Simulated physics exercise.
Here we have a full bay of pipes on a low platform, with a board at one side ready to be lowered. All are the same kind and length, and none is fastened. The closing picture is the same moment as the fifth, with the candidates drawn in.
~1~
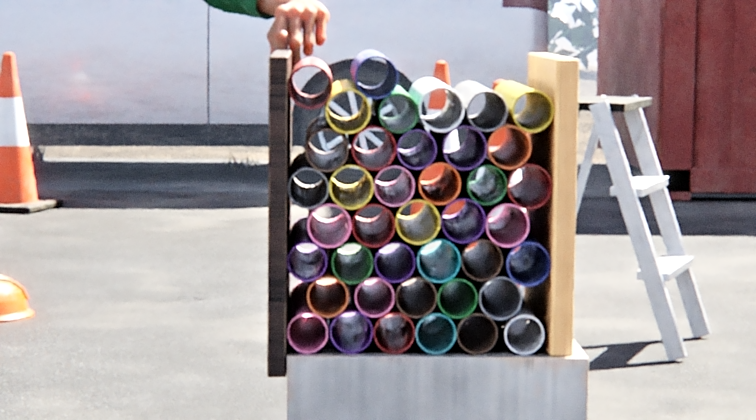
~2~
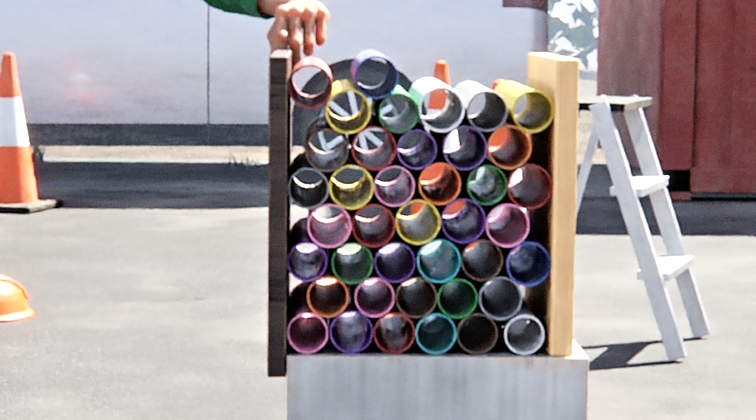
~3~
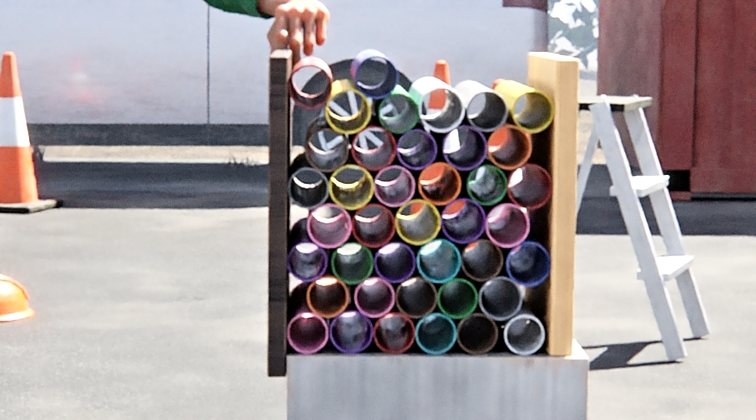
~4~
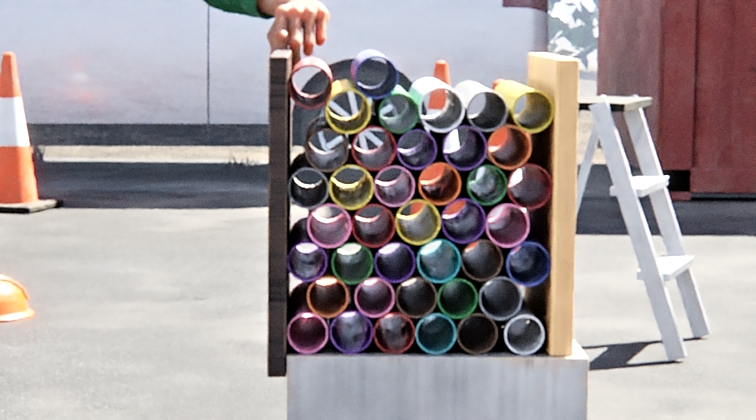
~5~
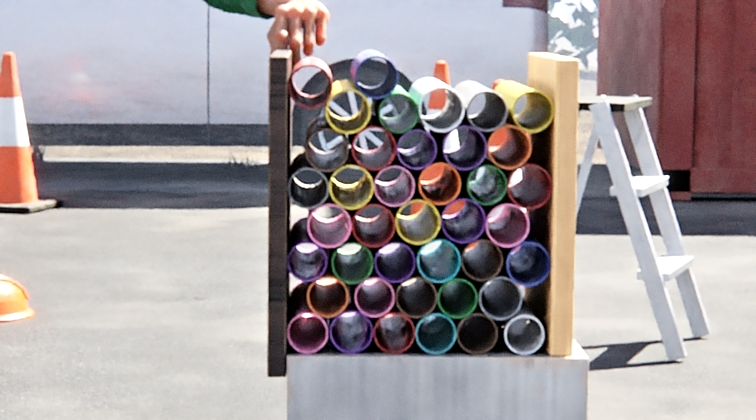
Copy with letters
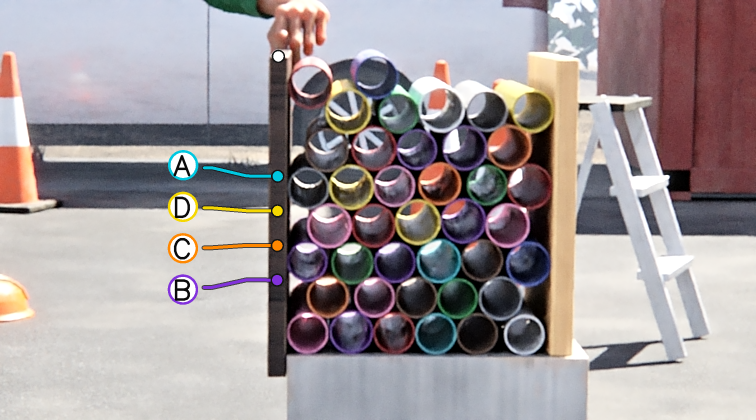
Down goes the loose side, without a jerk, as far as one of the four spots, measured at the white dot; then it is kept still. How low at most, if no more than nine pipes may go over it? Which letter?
Slide it to B.
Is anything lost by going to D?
Yes, at D.
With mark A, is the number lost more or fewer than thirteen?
It loses fewer than thirteen.
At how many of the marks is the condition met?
Four of the four.
On the marked copy, A at (278, 176); B at (277, 280); C at (278, 245); D at (278, 211); the white dot at (279, 57).
Following B. Soon after the start, top of the board (287, 151).
Later, top of the board (287, 255).
In the end, top of the board (287, 279), about five out over the board.
As for the rest, A none out over the board; C about five out over the board; D one out over the board.
